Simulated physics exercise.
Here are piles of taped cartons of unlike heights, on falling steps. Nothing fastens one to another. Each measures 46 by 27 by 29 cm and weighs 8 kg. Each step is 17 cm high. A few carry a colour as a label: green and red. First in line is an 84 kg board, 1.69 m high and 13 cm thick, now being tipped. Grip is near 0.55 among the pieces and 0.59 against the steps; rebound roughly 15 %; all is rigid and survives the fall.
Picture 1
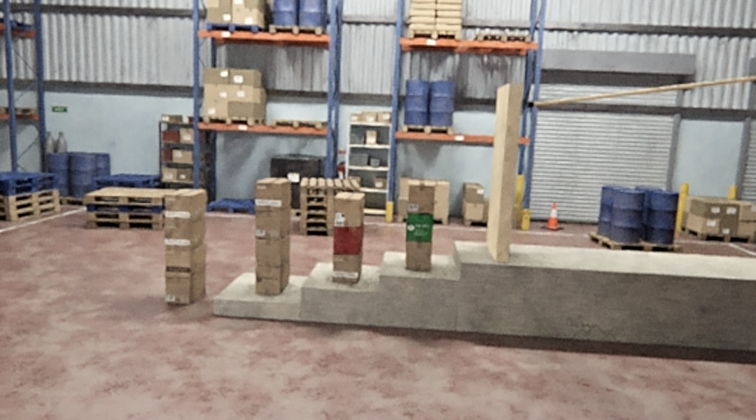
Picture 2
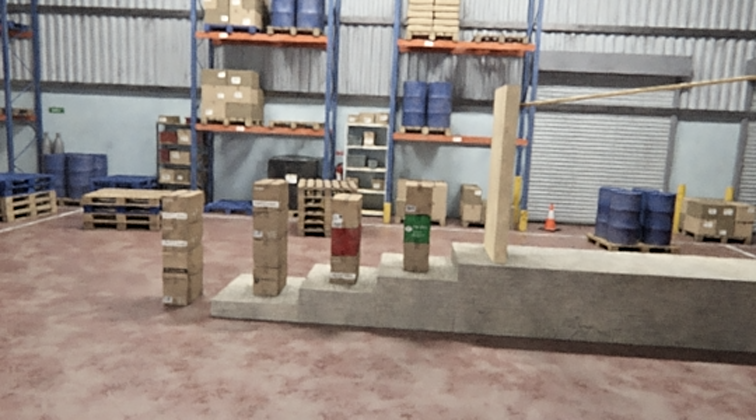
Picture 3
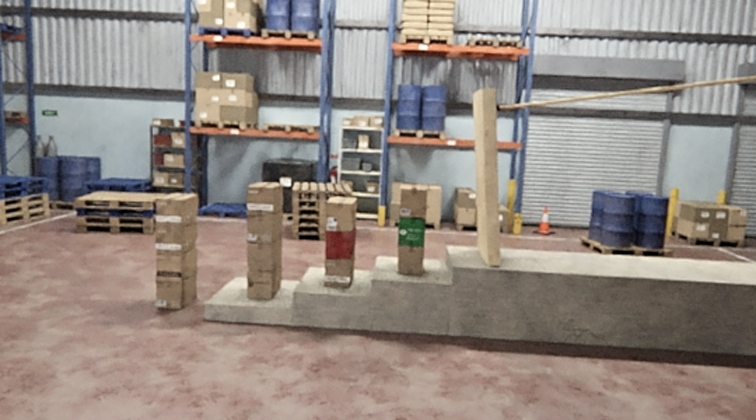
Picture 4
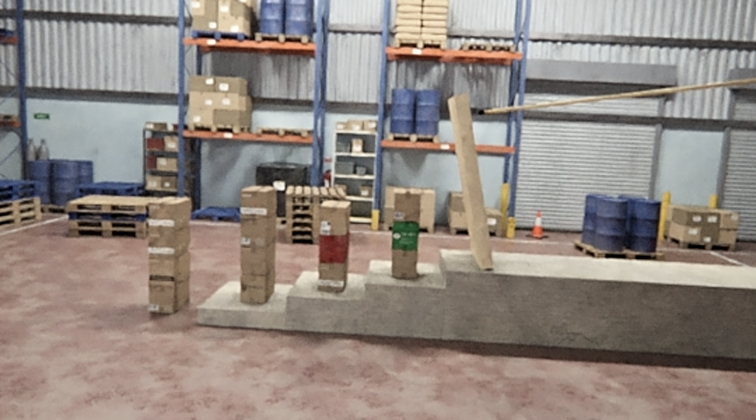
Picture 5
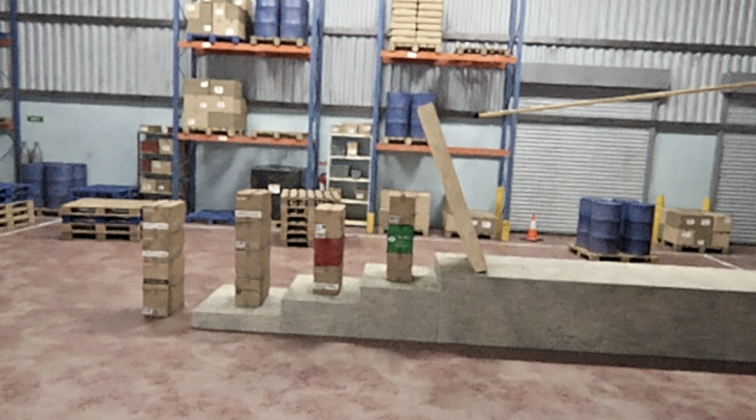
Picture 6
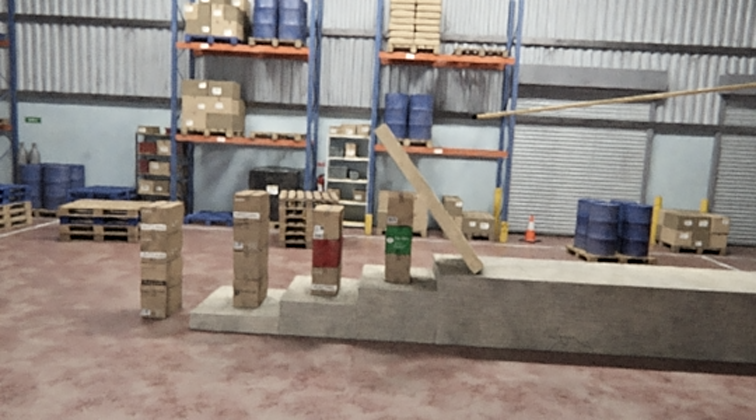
A tall wooden board was nudged by a long pole from the right and leaned steadily left toward the stacked cartons, with green and red labels on two, which stayed still on their steps.
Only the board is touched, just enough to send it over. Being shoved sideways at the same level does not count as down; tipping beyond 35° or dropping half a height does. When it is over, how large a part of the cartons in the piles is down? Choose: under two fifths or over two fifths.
More than two fifths of them.
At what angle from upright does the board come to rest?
Some 80° from upright.
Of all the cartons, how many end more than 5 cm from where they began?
13.
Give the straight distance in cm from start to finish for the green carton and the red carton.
Moved: Green 70, red 70.
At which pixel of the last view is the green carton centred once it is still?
At about (342, 277).
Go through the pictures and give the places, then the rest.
In the first frame (pixels give the middle of a visible side; the camera pans a little), pole end (532, 105) 13 cm short, board 0° from upright; red carton (346, 241); green carton (420, 228); none of the others has stirred.
Pole end 1 mm in, board 0° from upright; red carton (344, 242), in the second frame.
Pole end (497, 109) 13 cm in, board 6° from upright; red carton (338, 245); none of the others has stirred, in the third frame.
Pole end (482, 112) 21 cm in, stopped, board 13° from upright; red carton (332, 249); none of the others has stirred, in the fourth frame.
Pole end (477, 116) 21 cm in, stopped, board 22° from upright; red carton (327, 252); none of the others has stirred, in the fifth frame.
Pole end (475, 117) 21 cm in, stopped, board 38° from upright; red carton (325, 254); green carton (399, 241); none of the others has stirred, in the sixth frame.
Then, 0.42 s past the last view, board 59° from upright; 2 of the 14 cartons down; green carton 36° from how it stood; red carton 5° from how it stood.
Then, 0.74 s past the last view, board 79° from upright; 5 of the 14 cartons down; green carton on its side; red carton 49° from how it stood, 12 cm lower.
Then, 1.40 s past the last view, board 82° from upright; 9 of the 14 cartons down; green carton on its side; red carton 46 cm lower.
Then, 2.20 s past the last view, board 82° from upright; 13 of the 14 cartons down; green carton on its side; red carton 46 cm lower.
In the end, board 82° from upright; 13 of the 14 cartons down; green carton on its side; red carton 46 cm lower. That is 93 per cent. From the last view, middles, green carton near (342, 277), red carton near (275, 289).
